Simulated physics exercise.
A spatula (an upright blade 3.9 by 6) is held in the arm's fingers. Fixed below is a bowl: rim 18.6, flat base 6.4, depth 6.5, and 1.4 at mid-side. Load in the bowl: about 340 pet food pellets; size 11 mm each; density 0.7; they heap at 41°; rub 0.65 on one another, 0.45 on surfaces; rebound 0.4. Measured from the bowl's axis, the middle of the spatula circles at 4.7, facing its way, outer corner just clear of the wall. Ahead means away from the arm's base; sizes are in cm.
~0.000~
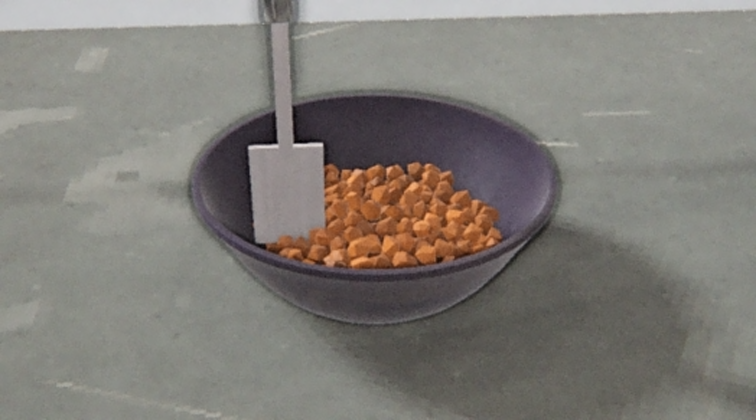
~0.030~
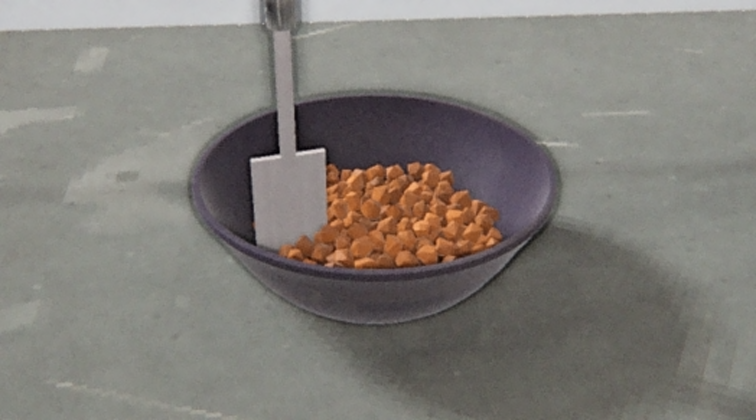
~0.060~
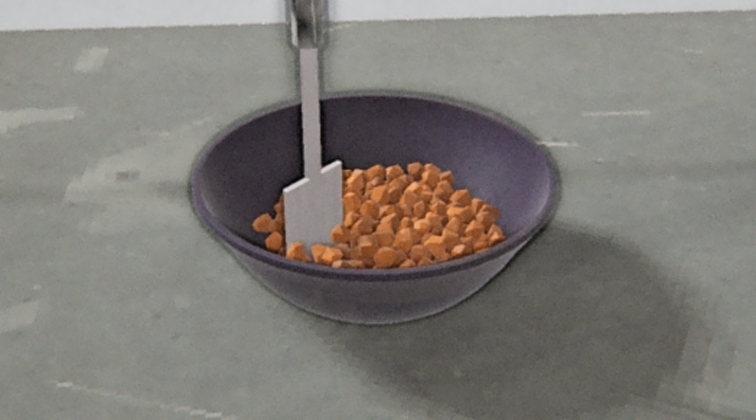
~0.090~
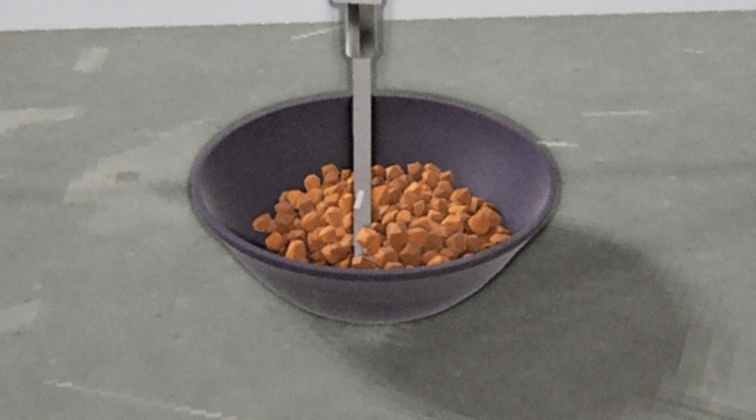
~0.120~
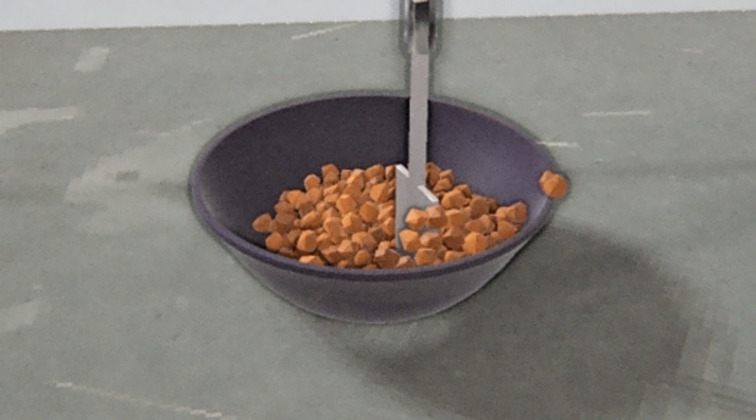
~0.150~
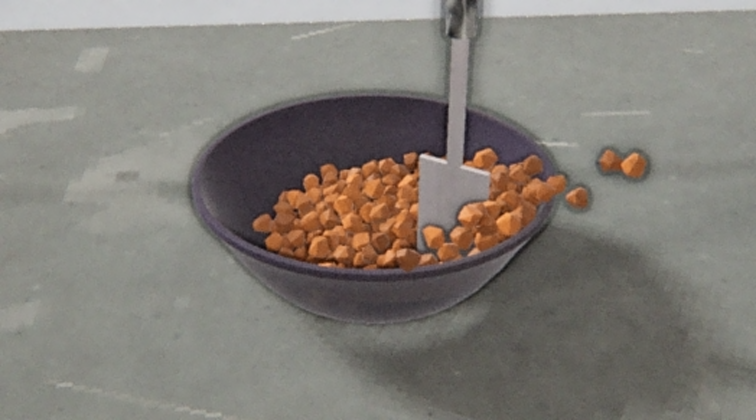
A flat spatula sweeps rightward through orange pellets in a dark bowl, flinging a few out.
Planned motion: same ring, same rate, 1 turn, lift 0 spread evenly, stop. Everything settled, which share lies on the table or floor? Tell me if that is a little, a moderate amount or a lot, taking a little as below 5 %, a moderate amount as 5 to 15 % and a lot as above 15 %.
A lot, above 15 %.
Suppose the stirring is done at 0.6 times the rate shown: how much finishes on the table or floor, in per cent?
Estimated share: Close to 10 per cent.
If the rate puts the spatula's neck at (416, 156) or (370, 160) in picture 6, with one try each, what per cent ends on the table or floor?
First try: Around 25 %; second try: Around 10 %.
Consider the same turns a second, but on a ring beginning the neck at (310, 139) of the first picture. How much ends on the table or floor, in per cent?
I'd say around 20 per cent.
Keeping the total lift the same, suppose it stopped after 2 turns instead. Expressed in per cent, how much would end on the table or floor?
About 50 per cent.
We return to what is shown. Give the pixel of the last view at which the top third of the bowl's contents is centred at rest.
It is centred near (316, 267).
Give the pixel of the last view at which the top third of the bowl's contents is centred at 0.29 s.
The centre lies near (290, 144) in the last picture.
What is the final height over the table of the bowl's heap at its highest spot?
Measured height: Some 6.0 cm.
By 0.22 s, 222° round, highest piece 11 above the table; 316 in the bowl, 29 in flight or on the tool.
By 0.29 s, 299° round, highest piece 11 above the table; 279 in the bowl, 13 on the table or floor, 53 in flight or on the tool.
By 0.52 s, 0° round, highest piece 7 above the table; 233 in the bowl, 109 on the table or floor, 3 in flight or on the tool.
By 1.22 s, 0° round, highest piece 6 above the table; 233 in the bowl, 112 on the table or floor.
Final count, 233 in the bowl, 112 on the table or floor. That is 32 % on the table or floor.
